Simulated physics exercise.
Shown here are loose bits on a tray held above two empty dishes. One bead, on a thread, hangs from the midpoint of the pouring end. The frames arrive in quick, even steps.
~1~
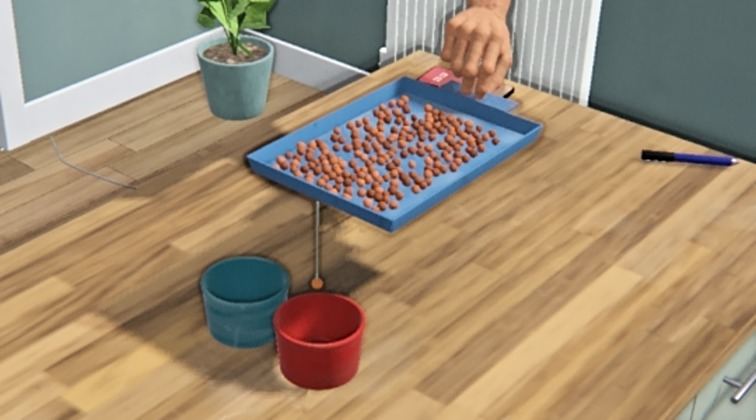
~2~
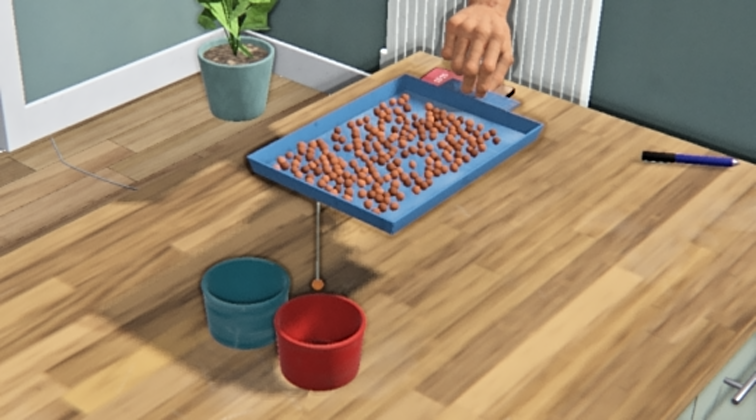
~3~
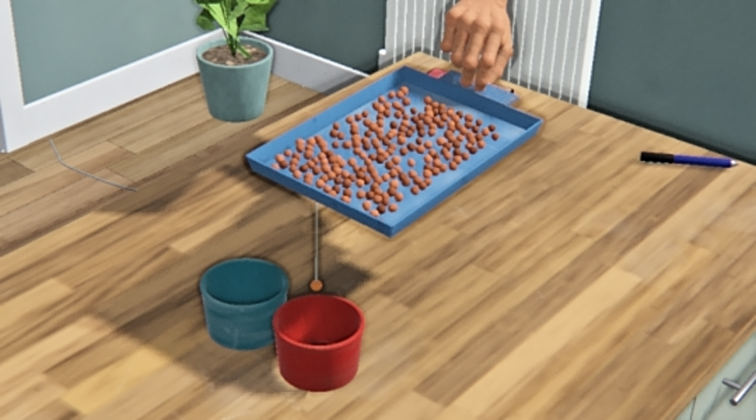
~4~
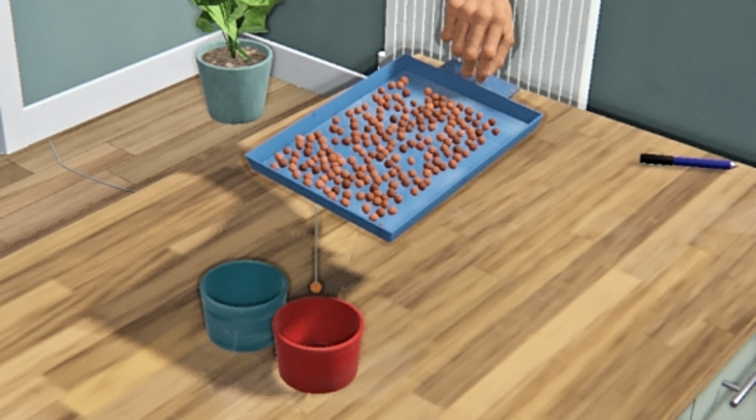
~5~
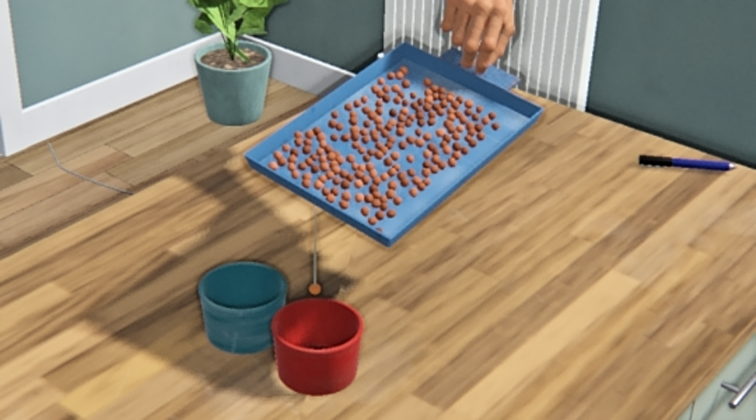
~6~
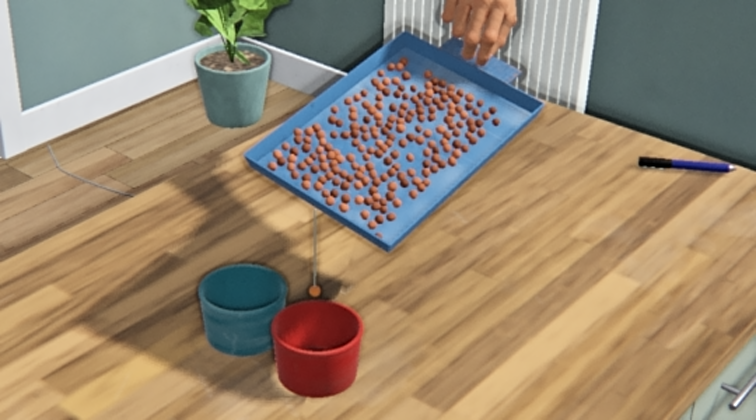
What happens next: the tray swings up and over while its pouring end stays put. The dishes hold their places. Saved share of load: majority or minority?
Minority.
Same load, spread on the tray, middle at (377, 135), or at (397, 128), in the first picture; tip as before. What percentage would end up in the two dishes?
Share in order: Roughly 20 %, 10 %.
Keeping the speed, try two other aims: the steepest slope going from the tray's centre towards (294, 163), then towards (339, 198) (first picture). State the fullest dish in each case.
So, first the left-side one, then the right-side one.
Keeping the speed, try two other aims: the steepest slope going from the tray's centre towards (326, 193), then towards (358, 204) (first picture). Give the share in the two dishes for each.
In order, some 50 % and some 30 %.
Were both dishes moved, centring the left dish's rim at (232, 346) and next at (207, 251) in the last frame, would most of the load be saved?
First place: Short of half; second place: Short of half.
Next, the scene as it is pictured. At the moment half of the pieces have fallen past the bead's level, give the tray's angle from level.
I'd put it at about 110 degrees.
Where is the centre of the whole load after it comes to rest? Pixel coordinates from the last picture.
Roughly at (374, 386), give or take.
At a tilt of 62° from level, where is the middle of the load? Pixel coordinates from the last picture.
(388, 184).
Soon, tray tipped steeply; nearly all on the tray; a stray few outside both; a stray few in the air.
A while on, tray tipped past a quarter turn; nearly all on the tray; a small part outside both; a stray few in the air.
Towards the end, tray tipped past a quarter turn; about a quarter in the right dish; most outside both.
Finally, tray tipped past a quarter turn; about a quarter in the right dish; none in the left dish; most outside both.
